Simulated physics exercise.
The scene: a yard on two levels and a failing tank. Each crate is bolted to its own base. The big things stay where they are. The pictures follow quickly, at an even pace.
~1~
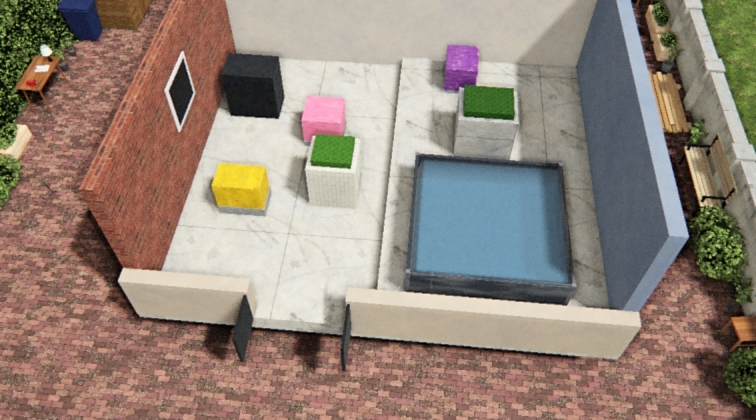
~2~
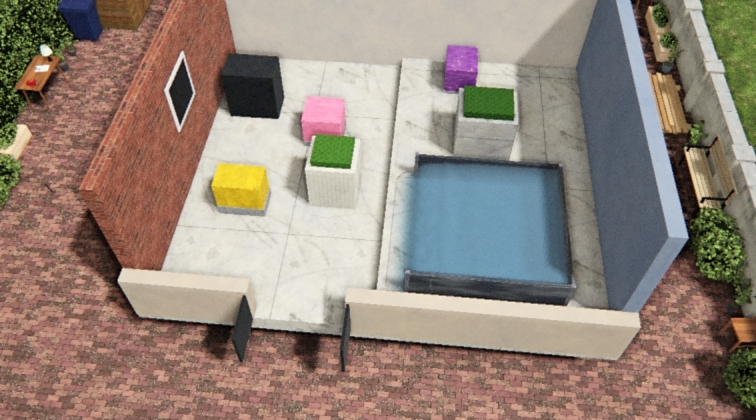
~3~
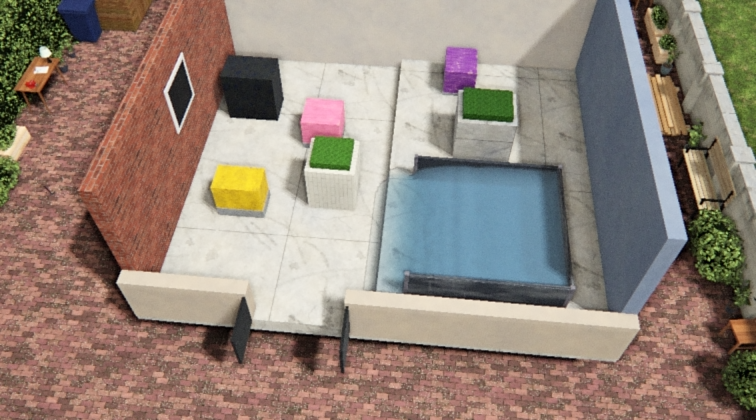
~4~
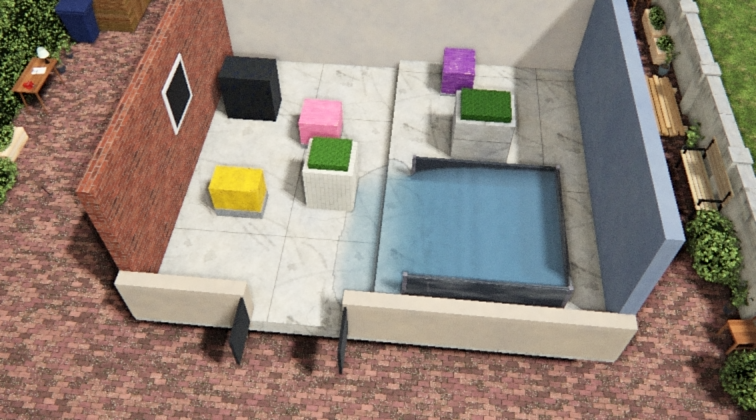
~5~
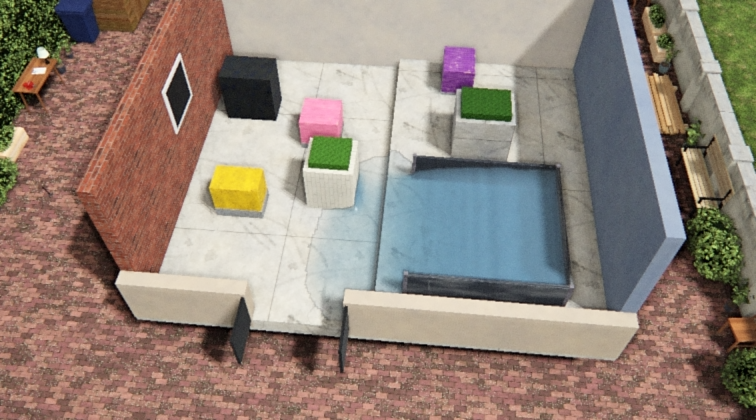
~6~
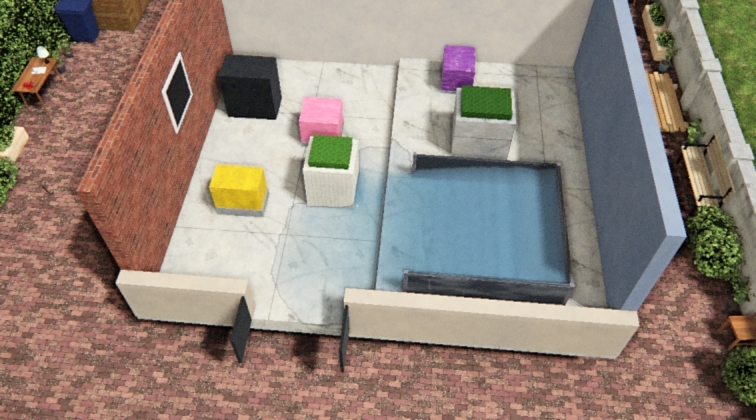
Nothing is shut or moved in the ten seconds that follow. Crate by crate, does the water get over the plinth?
One by one: The purple crate stays dry; the pink crate gets wet; the yellow crate gets wet.
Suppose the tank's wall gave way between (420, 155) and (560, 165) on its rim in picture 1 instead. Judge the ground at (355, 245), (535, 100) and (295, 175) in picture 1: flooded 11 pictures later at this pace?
In turn: Dry, flooded, dry.
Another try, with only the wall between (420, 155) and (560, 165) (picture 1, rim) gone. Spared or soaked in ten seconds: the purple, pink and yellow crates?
One by one: Purple crate ends up wet, pink crate is topped, yellow crate stays dry.
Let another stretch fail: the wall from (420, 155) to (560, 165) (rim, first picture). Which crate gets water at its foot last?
That is the yellow-painted one.
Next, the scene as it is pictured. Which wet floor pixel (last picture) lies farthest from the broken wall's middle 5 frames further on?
Near (162, 269).
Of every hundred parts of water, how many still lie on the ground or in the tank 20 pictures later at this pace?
Roughly 94 per cent.
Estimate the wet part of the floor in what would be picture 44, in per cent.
I make it 65 per cent.
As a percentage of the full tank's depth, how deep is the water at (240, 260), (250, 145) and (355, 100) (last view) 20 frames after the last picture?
In that order: 40, 12 and 12 per cent.
A moment on, water covers 30 % of the floor; the purple crate not reached, the pink crate water round its plinth, the yellow crate water round its plinth.
Next, water covers 40 % of the floor; the purple crate not reached, the pink crate water round its plinth, the yellow crate water round its plinth.
Then, water covers 55 % of the floor; the purple crate not reached, the pink crate water round its plinth, the yellow crate water round its plinth.
Later, water covers 65 % of the floor; the purple crate not reached, the pink crate water round its plinth, the yellow crate water round its plinth.
In the end, water covers 65 % of the floor; the purple crate stayed above the water, the pink crate was topped, the yellow crate was topped.
